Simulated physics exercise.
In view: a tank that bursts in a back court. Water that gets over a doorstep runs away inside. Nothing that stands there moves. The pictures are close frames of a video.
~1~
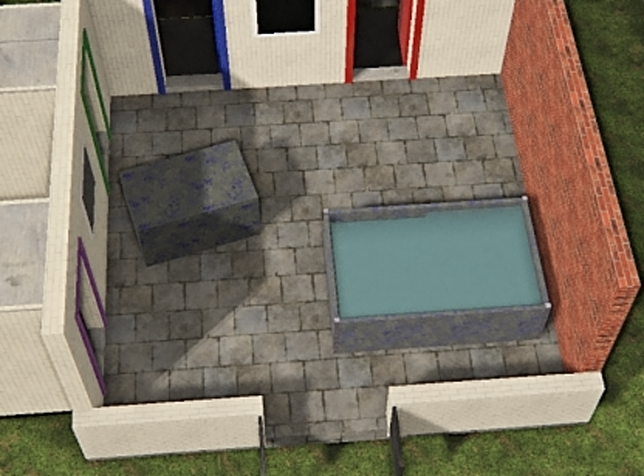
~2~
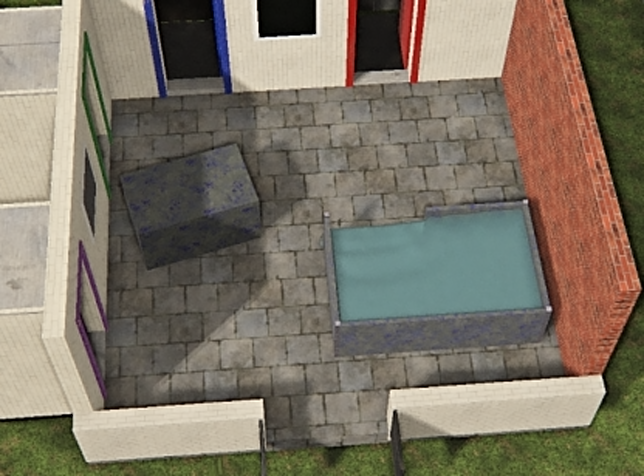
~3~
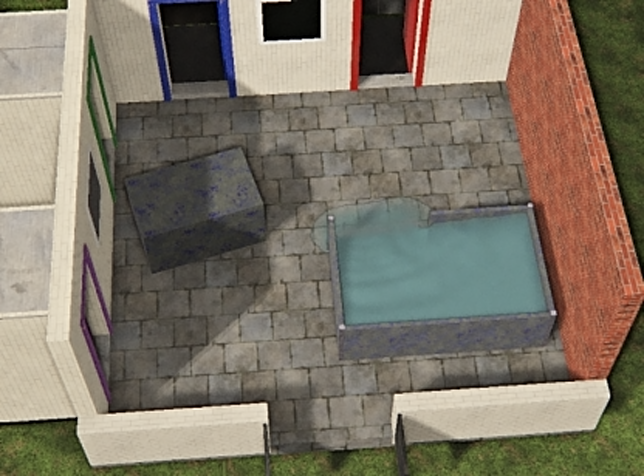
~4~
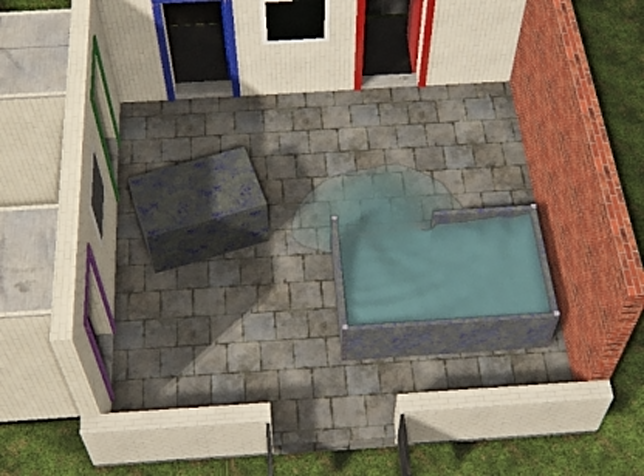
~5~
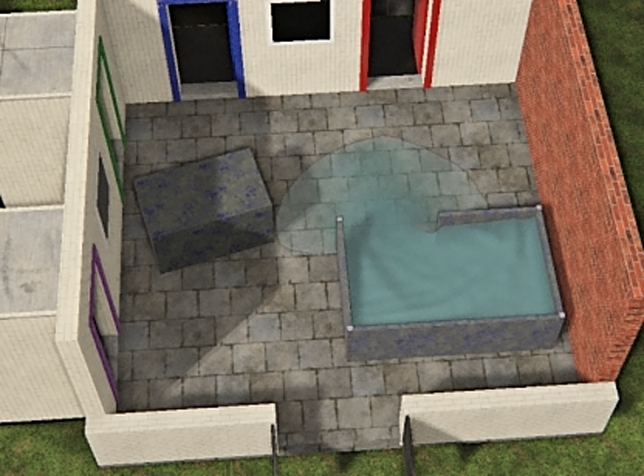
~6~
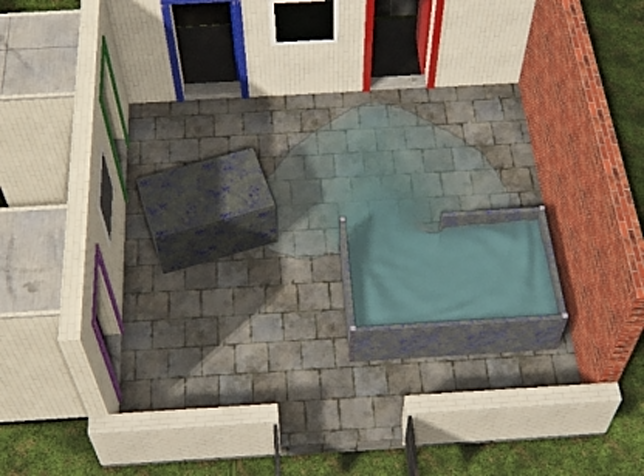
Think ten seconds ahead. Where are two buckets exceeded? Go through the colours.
One by one: The purple door admits no more than that; the blue door lets in a lot; the red door lets in a lot; the green door admits no more than that.
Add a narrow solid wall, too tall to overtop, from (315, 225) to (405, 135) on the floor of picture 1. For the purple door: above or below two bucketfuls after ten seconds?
Then: Purple door passes that mark.
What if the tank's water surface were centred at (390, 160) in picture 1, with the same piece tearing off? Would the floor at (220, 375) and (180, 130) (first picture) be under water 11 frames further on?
In turn: Dry, awash.
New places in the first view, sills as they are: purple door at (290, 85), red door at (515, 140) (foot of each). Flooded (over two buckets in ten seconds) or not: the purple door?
My reading: Purple door goes over.
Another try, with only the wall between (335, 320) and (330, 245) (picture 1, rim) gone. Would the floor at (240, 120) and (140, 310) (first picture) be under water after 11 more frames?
In that order: Dry, wet.
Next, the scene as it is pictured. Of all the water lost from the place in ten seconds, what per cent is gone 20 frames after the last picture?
About 55 per cent.
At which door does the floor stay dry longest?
Last comes the one in purple.
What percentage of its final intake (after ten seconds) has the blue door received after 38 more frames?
About 85 per cent.
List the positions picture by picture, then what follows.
In the first frame, still water in the water tank at (433, 261).
In the second frame, water pours out on the water tank's far side and has run to a hidden place.
In the third frame, the front is at (426, 211), out from the gap on the water tank's far side.
In the fourth frame, water pours out on the water tank's far side and has run to (399, 170).
In the fifth frame, the front is at (389, 140), out from the gap on the water tank's far side.
In the sixth frame, the front is at (384, 107), out from the gap on the water tank's far side.
A moment on, water covers 40 % of the floor; the purple door not reached, the blue door not reached, the red door over two buckets in, the green door not reached.
Next, water covers 45 % of the floor; the purple door not reached, the blue door under two buckets in, the red door far over two buckets in, the green door not reached.
Then, water covers 60 % of the floor; the purple door not reached, the blue door over two buckets in, the red door far over two buckets in, the green door wet at the sill, nothing in.
Later, water covers 75 % of the floor; the purple door wet at the sill, nothing in, the blue door over two buckets in, the red door far over two buckets in, the green door wet at the sill, nothing in.
In the end, water covers 95 % of the floor; the purple door wet at the sill, nothing in, the blue door far over two buckets in, the red door far over two buckets in, the green door wet at the sill, nothing in.
